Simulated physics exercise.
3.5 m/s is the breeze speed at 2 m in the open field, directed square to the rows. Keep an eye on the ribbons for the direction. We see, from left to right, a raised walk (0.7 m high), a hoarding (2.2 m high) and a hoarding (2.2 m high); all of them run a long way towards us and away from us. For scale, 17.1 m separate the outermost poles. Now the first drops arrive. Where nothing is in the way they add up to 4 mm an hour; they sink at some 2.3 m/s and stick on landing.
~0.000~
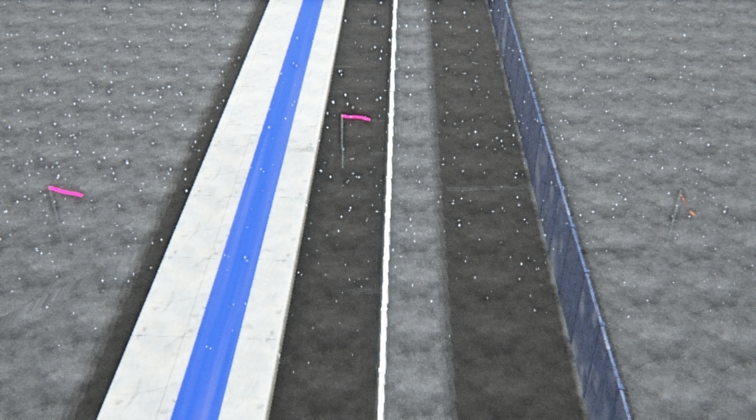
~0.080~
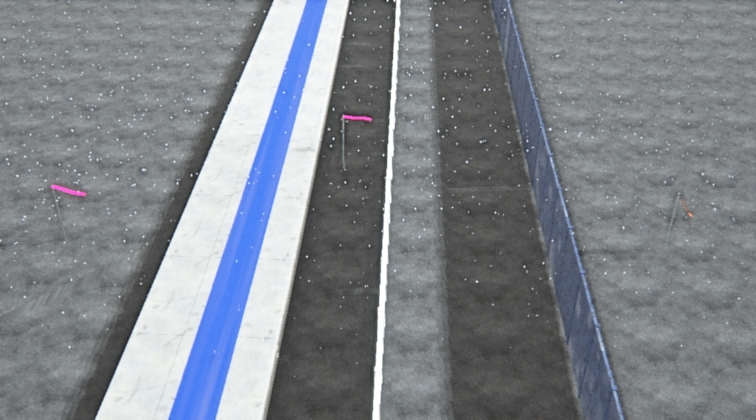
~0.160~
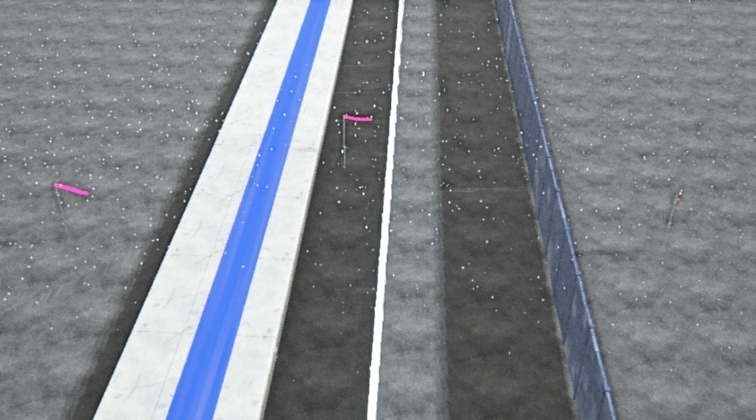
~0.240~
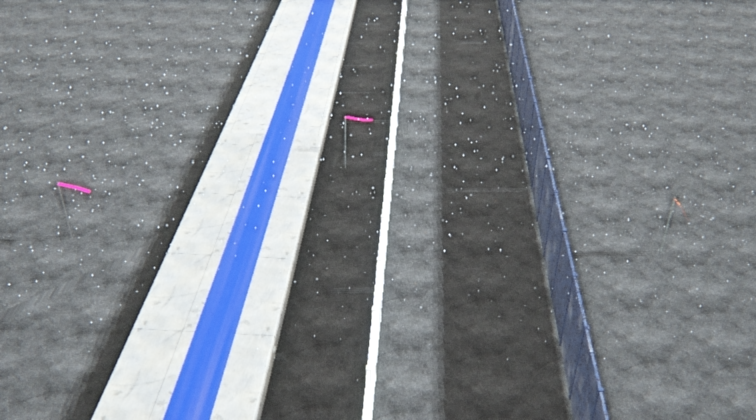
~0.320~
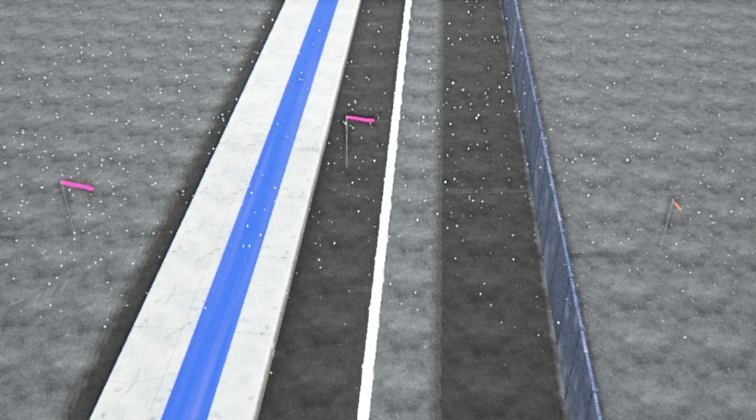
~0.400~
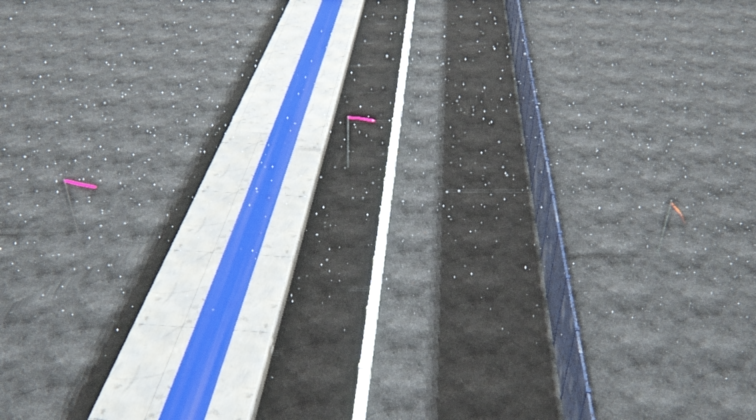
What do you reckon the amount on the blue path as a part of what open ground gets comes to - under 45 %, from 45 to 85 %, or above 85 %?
Roughly over 85 %, I reckon.
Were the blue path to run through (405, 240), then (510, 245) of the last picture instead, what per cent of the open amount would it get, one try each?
It would get around 40 percent the first time and around 80 percent the second.
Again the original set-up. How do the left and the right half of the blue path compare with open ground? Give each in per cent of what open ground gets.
100 % left, 95 % right.
In 10 minutes the blue path collects 0.7 mm against 0.7 mm in the open.
In 30 minutes the blue path collects 2.0 mm against 2.0 mm in the open.
In 60 minutes the blue path collects 3.9 mm against 4.0 mm in the open, so the blue path has 98 % of the open amount; the left half of it has 102 %, the right half 94 %.
